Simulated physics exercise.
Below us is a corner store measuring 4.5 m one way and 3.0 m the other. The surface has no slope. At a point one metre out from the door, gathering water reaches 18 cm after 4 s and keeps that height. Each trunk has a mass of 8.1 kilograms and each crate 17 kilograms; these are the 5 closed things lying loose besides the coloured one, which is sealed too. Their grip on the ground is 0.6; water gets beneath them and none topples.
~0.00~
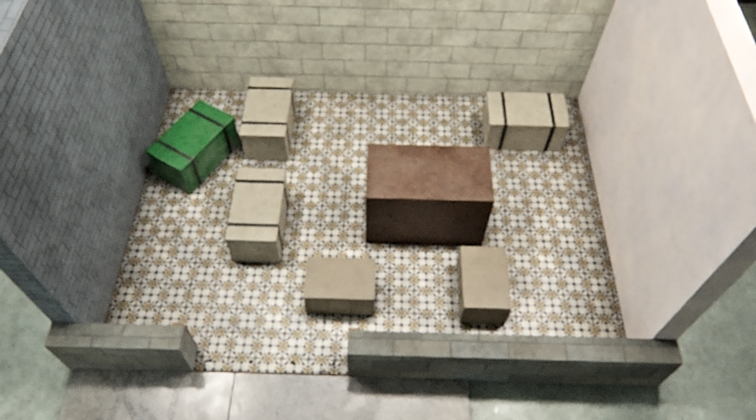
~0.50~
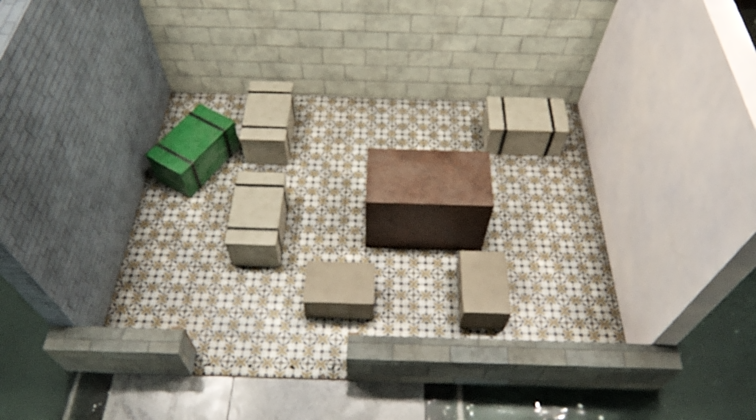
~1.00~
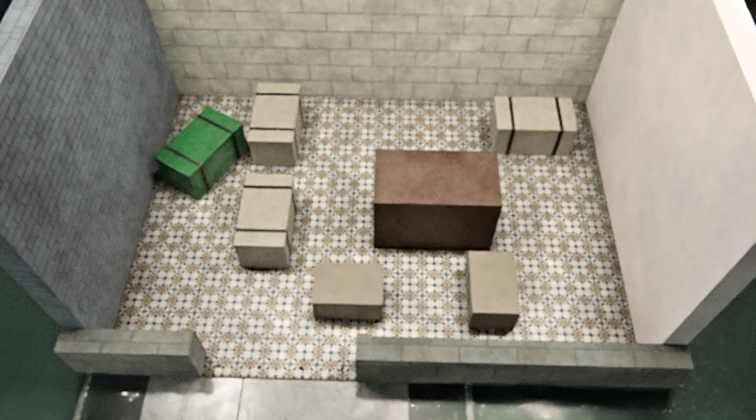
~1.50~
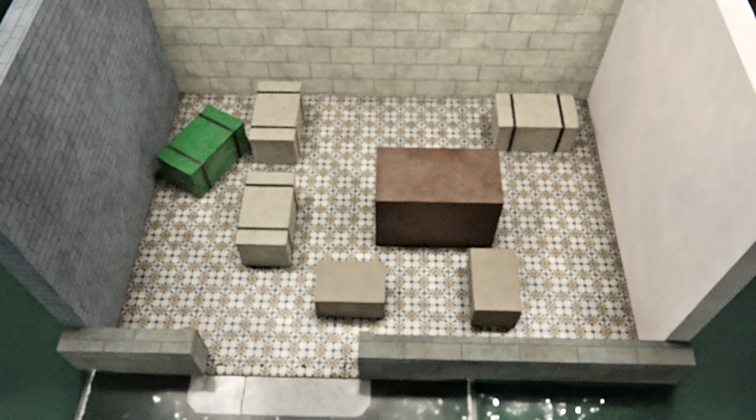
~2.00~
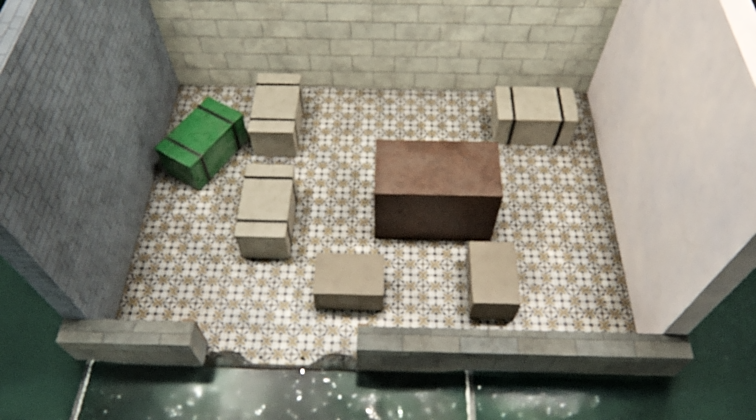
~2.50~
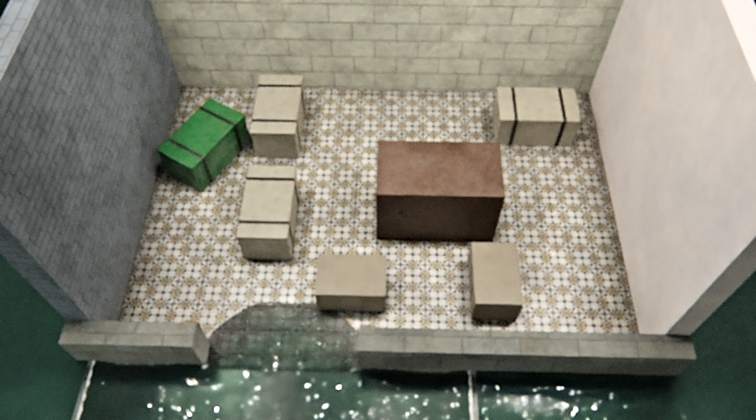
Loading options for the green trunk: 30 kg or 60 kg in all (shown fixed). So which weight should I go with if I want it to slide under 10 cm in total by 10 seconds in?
Go with the heavier one.
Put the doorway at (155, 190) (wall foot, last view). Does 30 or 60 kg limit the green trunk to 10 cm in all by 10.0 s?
There just the heavier succeeds.
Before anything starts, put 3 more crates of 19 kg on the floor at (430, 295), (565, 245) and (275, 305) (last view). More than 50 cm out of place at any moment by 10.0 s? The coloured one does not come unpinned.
The first comes out below the threshold, the second below the threshold, the third above the threshold.
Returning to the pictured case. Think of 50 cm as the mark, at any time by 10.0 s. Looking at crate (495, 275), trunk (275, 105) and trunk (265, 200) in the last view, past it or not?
Not exceeded, Exceeded, Exceeded, in that order.
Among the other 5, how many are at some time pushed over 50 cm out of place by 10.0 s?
The count comes to 3.
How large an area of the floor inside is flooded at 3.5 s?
Roughly 1.5 m2.
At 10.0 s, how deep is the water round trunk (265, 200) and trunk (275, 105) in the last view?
I'd put it at 5 cm and 8 cm respectively.
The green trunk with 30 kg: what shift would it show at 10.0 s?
About 60 cm off its spot.
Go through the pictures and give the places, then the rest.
The green trunk at (191, 134), on the bottom; 0.0 m2 under water; 0 of 6 have shifted, in the first picture.
The green trunk at (191, 137) rests on the ground; water covers 0.0 m2; 0 of 6 have shifted, in the second picture.
The green trunk at (199, 140), on the bottom; 0.0 m2 under water; 0 of 6 have shifted, in the third picture.
The green trunk at (200, 138), on the bottom; 0.0 m2 under water; 0 of 6 have shifted, in the fourth picture.
The green trunk at (199, 130) rests on the ground; 0.0 m2 under water; 0 of 6 have shifted, in the fifth picture.
The green trunk at (201, 132) rests on the ground; water covers 0.4 m2; 0 of 6 have shifted, in the sixth picture.
After 3.5 s the green trunk would be 0 cm from its start with 30 kg and 0 cm from its start with 60 kg; 0 cm of water round it then.
After 4.5 s the green trunk would be 0 cm from its start with 30 kg and 0 cm from its start with 60 kg; 2 cm of water round it then.
After 7.0 s the green trunk would be 51 cm from its start with 30 kg and 0 cm from its start with 60 kg; 8 cm of water round it then.
After 10.0 s the green trunk would be 67 cm from its start with 30 kg and 0 cm from its start with 60 kg; 12 cm of water round it then.
